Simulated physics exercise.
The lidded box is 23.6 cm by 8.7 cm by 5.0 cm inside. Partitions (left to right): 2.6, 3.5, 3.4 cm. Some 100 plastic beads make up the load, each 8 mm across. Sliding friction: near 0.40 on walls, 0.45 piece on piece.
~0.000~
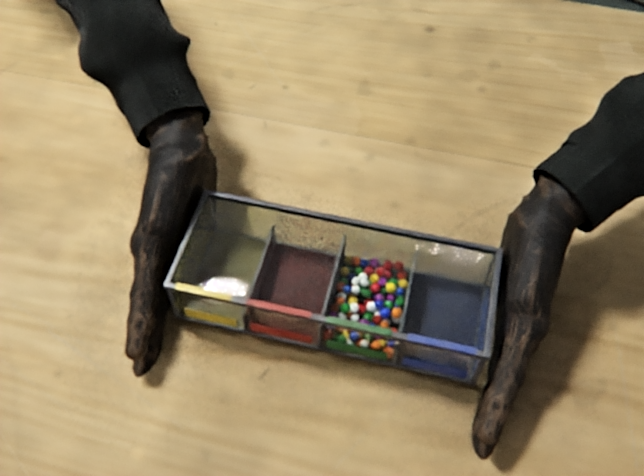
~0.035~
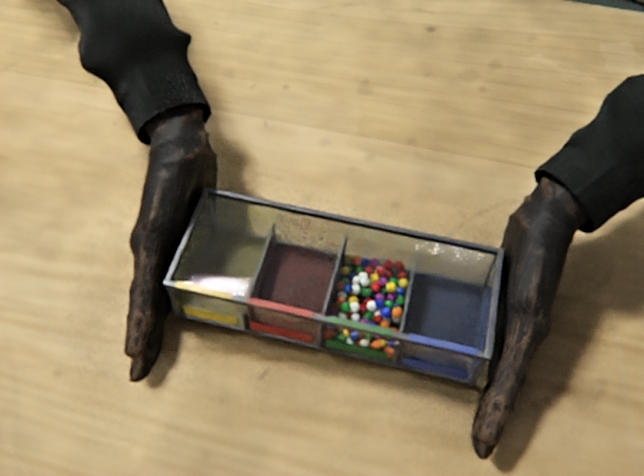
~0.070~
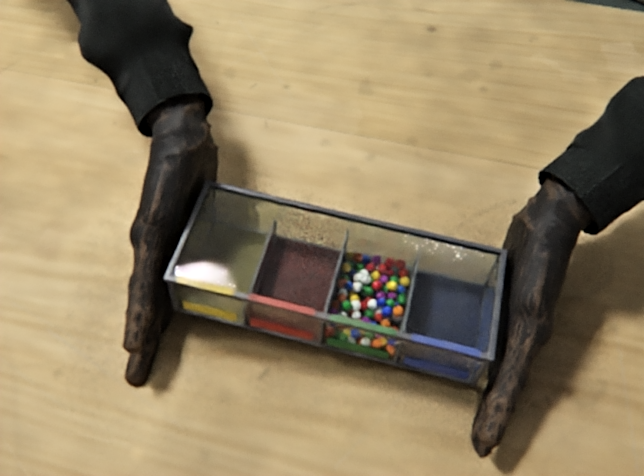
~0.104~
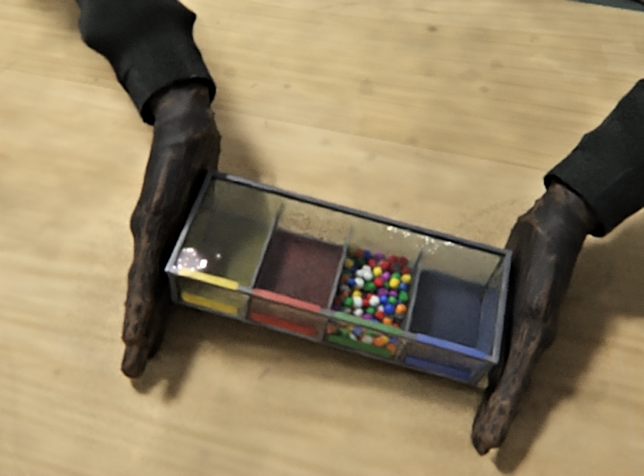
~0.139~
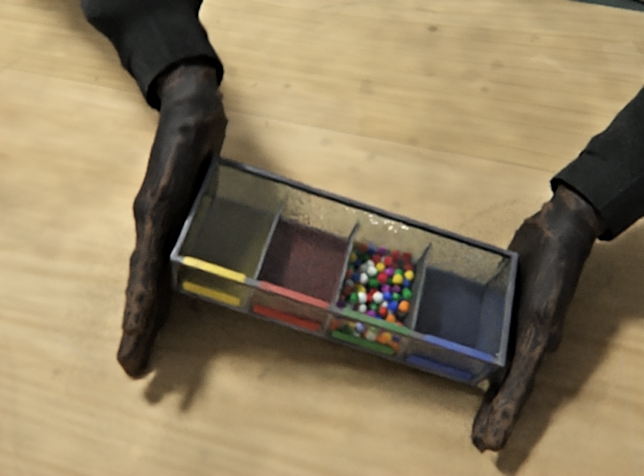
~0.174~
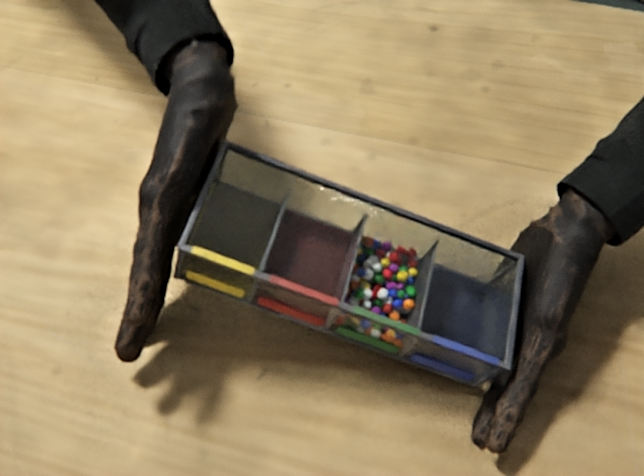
A pale wooden tabletop is seen from above at an angle, with the view held still. Two dark hands in black sleeves grip the ends of a clear lidded box with four compartments marked yellow, red, green and blue, left to right, small multicoloured beads filling the green one. The hands tilt the box slightly, then more quickly, raising its left end while the beads stay in their compartment.
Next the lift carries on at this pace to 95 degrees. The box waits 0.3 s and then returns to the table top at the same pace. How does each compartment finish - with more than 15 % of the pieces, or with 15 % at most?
Red: At most 15 %, blue: More than 15 %, green: More than 15 %, yellow: At most 15 %.
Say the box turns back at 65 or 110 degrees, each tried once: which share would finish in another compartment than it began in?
About 0 and 65 per cent.
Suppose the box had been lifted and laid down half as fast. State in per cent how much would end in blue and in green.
The blue compartment gets 50 % while the green one gets 50 %.
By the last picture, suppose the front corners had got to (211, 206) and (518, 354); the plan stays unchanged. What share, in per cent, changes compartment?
Then roughly 40 per cent.
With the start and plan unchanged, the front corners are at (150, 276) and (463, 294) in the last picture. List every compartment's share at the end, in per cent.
Per cent at the end: Red 5; blue 0; green 45; yellow 45.
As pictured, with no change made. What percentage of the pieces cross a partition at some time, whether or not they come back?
I'd guess roughly 40 percent.
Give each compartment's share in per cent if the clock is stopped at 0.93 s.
Red 0, blue 30, green 70, yellow 0.
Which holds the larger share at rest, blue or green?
Fuller: Green.
Then, at 0.93 s, tilt 95 degrees; blue 30 %, green 70 %.
After 1.44 s, tilt 52 degrees; blue 40 %, green 60 %.
After 2.01 s, tilt 0 degrees; blue 40 %, green 60 %.
By 2.7 s all is still; red 0 %, blue 40 %, green 60 %, yellow 0 %.
